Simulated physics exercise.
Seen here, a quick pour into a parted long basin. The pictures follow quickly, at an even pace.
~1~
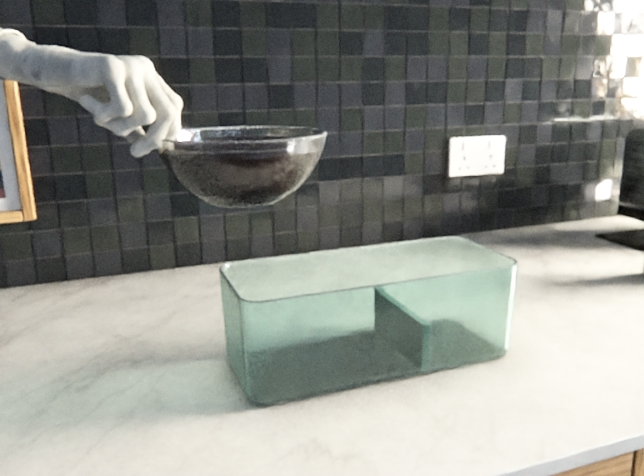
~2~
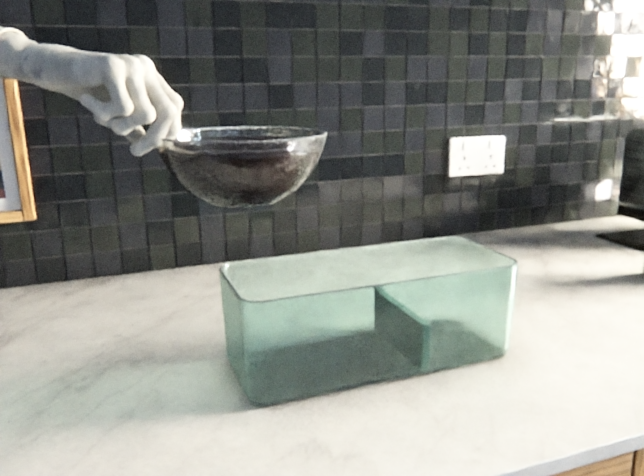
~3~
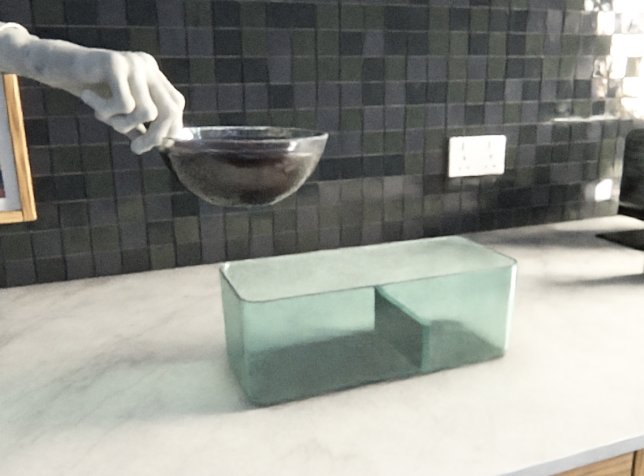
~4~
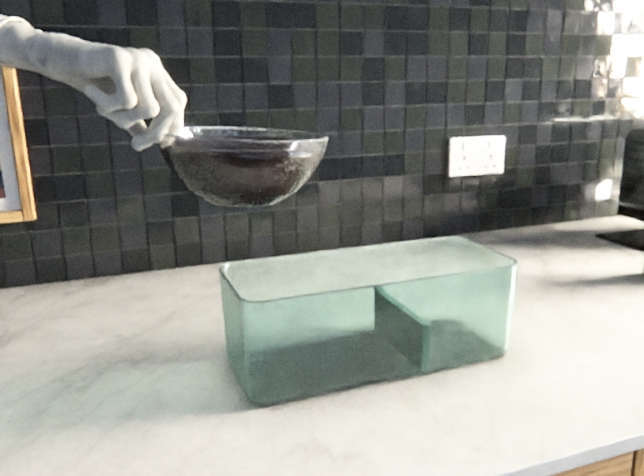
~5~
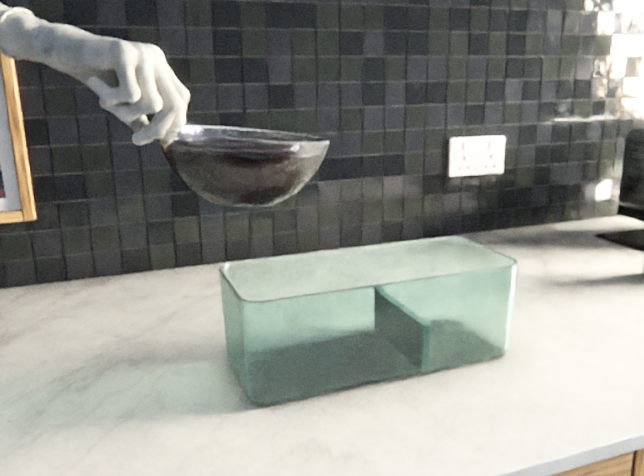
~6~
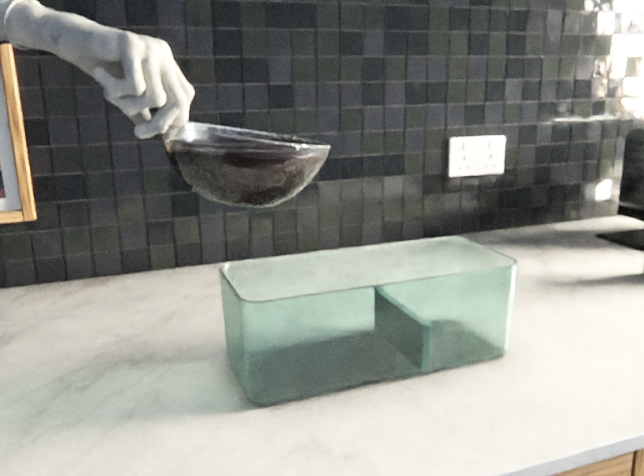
To begin with, a pale hand holds a clear glass bowl of dark liquid level above a long, greenish see-through basin with a dividing wall, on a marble counter. The hand then lifts slightly and tilts the bowl gently to the right, its right edge dipping a little.
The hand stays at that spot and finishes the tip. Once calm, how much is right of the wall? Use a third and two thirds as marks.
In the end not even a third is right of the wall.
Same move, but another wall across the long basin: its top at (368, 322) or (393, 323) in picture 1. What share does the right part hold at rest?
First some 60, then 20 per cent.
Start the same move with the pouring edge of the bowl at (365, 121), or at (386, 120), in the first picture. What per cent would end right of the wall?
Near 65 % and 80 %.
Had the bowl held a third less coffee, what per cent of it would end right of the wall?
Some 0 per cent.
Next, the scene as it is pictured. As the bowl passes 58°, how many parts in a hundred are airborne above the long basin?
It comes to 35 per cent or so.
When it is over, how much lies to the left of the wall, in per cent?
Roughly 95 in a hundred.
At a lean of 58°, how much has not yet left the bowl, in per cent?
Roughly 40 in a hundred.
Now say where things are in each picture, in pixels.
The first picture shows tilt 0°; pouring edge (320, 132); surface from (160, 148) to (314, 140); the long basin's rim runs from (230, 284) to (489, 250); the wall's top is at (400, 307).
The second picture shows tilt 0°; pouring edge (320, 132); surface from (161, 148) to (315, 140).
The third picture shows tilt 2°; pouring edge (321, 134); surface from (161, 147) to (315, 142).
The fourth picture shows tilt 4°; pouring edge (322, 137); surface from (162, 146) to (316, 143).
The fifth picture shows tilt 6°; pouring edge (323, 141); surface from (164, 145) to (317, 144).
The sixth picture shows tilt 10°; pouring edge (324, 146); surface from (167, 145) to (319, 144).
A moment on, the bowl is tipped part way and 42 per cent is still to pour, 22 is left of the wall and 0 right of it.
Next, the bowl is tipped on its side and 2 per cent is still to pour, 88 is left of the wall and 0 right of it.
Then the bowl is tipped on its side and 0 per cent is still to pour, 94 is left of the wall and 2 right of it.
Later the bowl is tipped on its side and 0 per cent is still to pour, 94 is left of the wall and 2 right of it.
At rest 94 per cent lies left of the wall, 2 right of it and 4 outside.
